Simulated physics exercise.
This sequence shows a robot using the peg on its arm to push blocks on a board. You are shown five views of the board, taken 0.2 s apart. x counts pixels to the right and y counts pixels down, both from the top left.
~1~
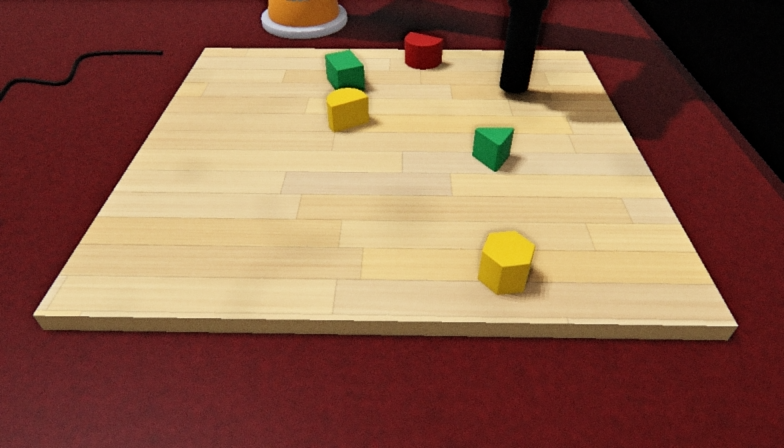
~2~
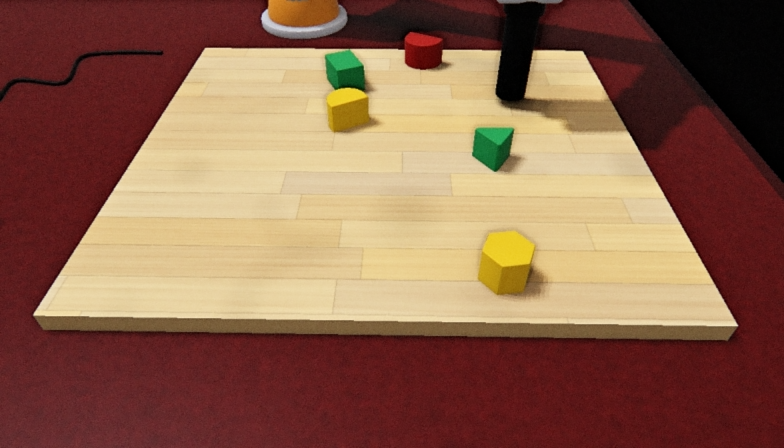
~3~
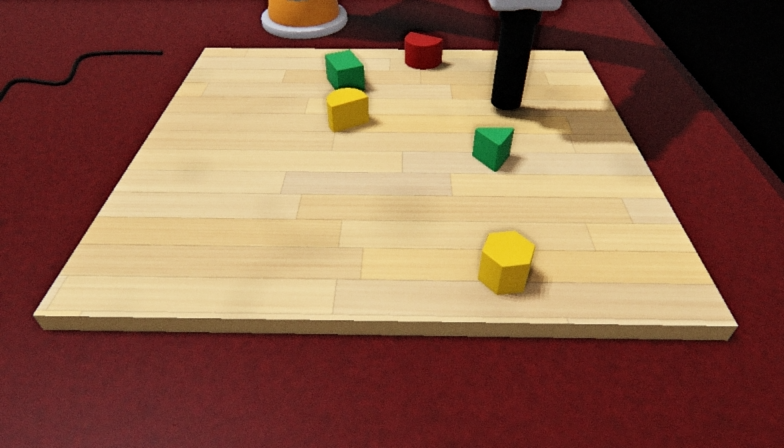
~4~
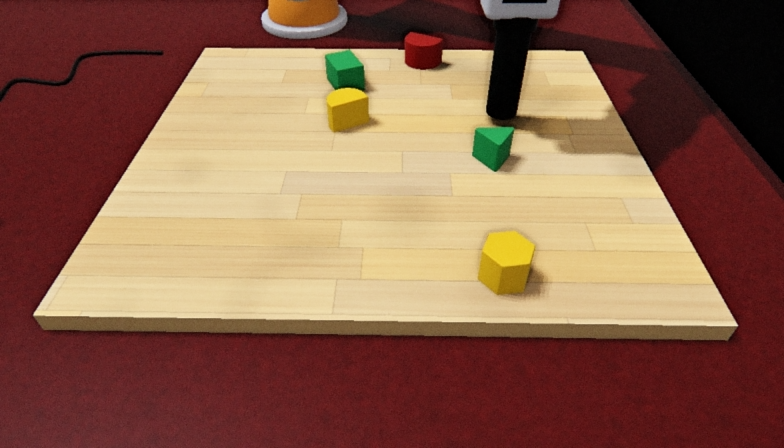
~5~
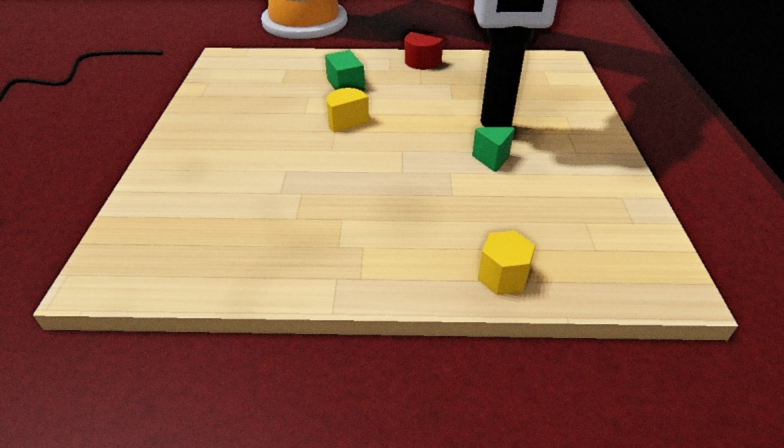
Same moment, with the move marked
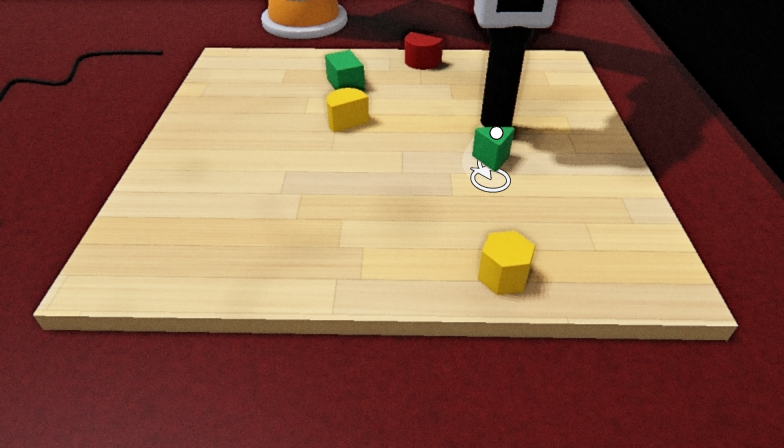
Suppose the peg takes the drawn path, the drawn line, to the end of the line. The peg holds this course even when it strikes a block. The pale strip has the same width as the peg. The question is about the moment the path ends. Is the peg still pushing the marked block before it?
Yes
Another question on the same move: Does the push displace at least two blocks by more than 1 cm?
I expect not.
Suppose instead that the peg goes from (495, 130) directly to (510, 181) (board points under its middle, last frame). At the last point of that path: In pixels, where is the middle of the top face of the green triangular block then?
For the centre of its top, I'd go with (485, 156).
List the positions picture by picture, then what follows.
Peg's lower end (514, 87); green triangular block (496, 133), in the first frame.
Peg (510, 94); blocks still, in the second frame.
Peg (506, 103); blocks still, in the third frame.
Peg (501, 112); blocks still, in the fourth frame.
Peg (496, 122); green triangular block (496, 133), in the fifth frame.
Drawn move, from (495, 130) by way of (487, 145) and (479, 161) to (491, 179); the dot is on the green triangular block.
What follows on the original path. One third of the way, peg (488, 137); nothing pushed yet.
Two thirds of the way, peg (480, 154); green triangular block (496, 151), turned 30° anticlockwise.
At the end, peg (492, 171); green triangular block (505, 169).
